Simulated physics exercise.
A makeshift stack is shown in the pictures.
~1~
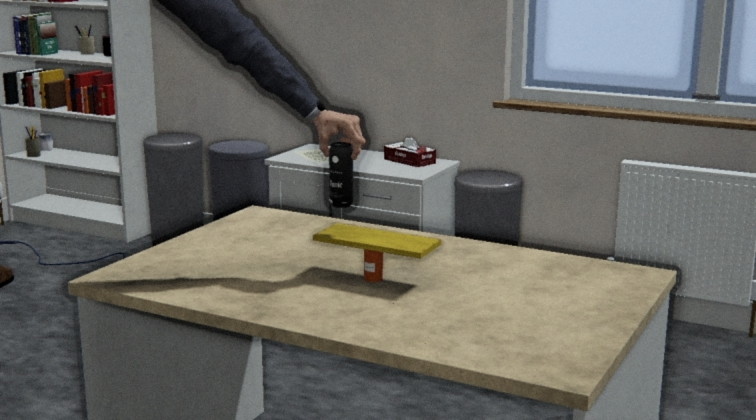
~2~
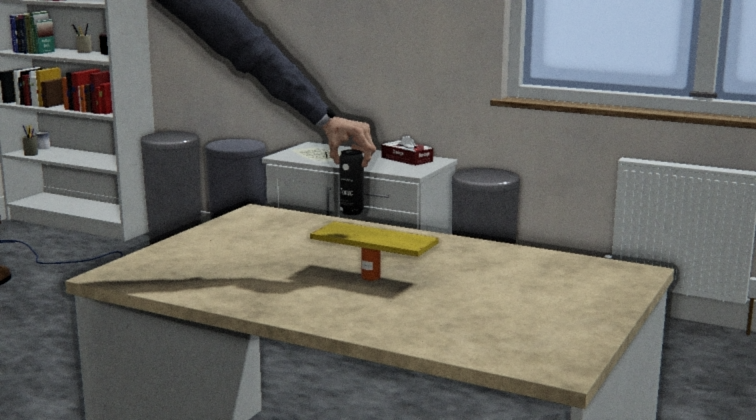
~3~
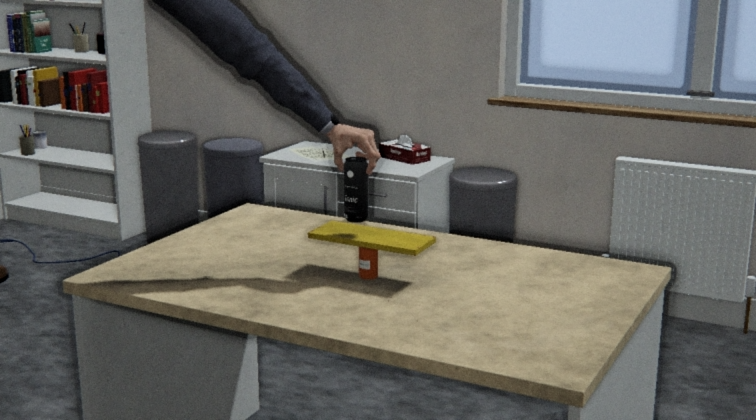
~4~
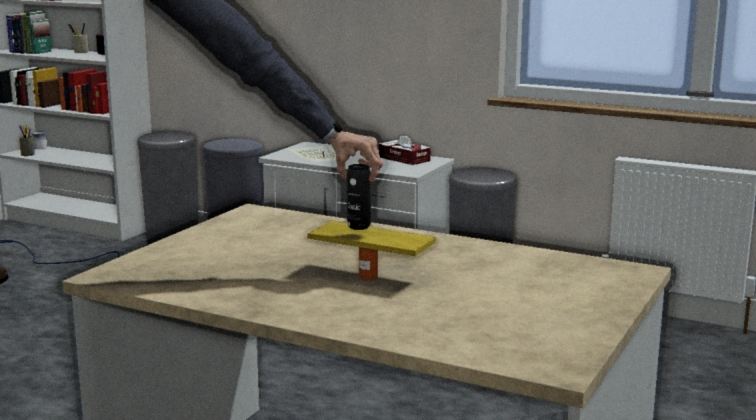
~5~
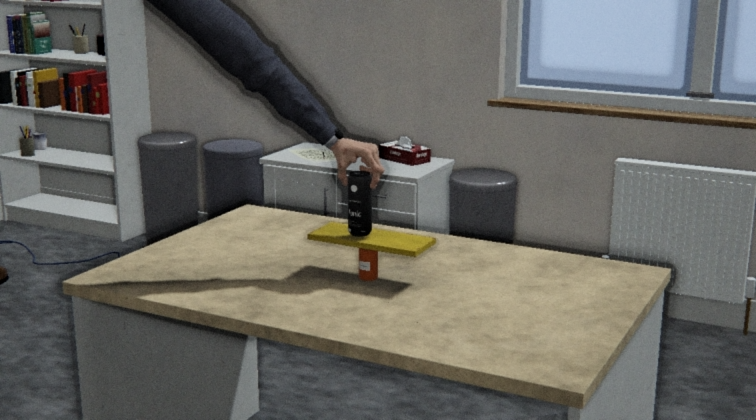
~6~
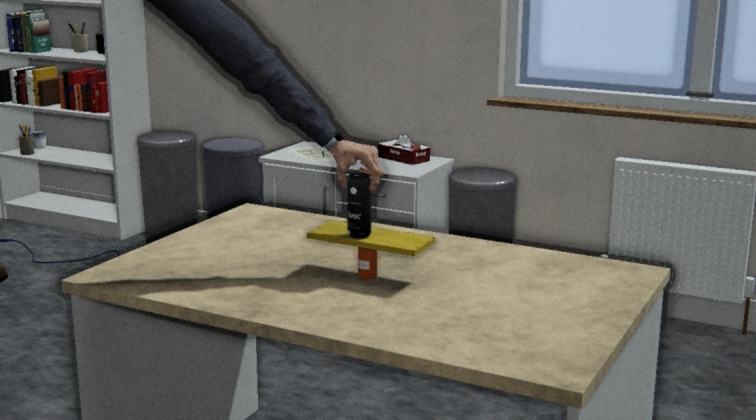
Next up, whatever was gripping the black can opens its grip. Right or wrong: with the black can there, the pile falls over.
Wrong, the pile stays up.
Then, 0.50 s past the last view, nothing moves.
Then, 1.30 s past the last view, black can resting near (359, 206).
Finally, all 3 still in place. Final places as the last picture's camera would see them, black can near (359, 206). The stack holds.
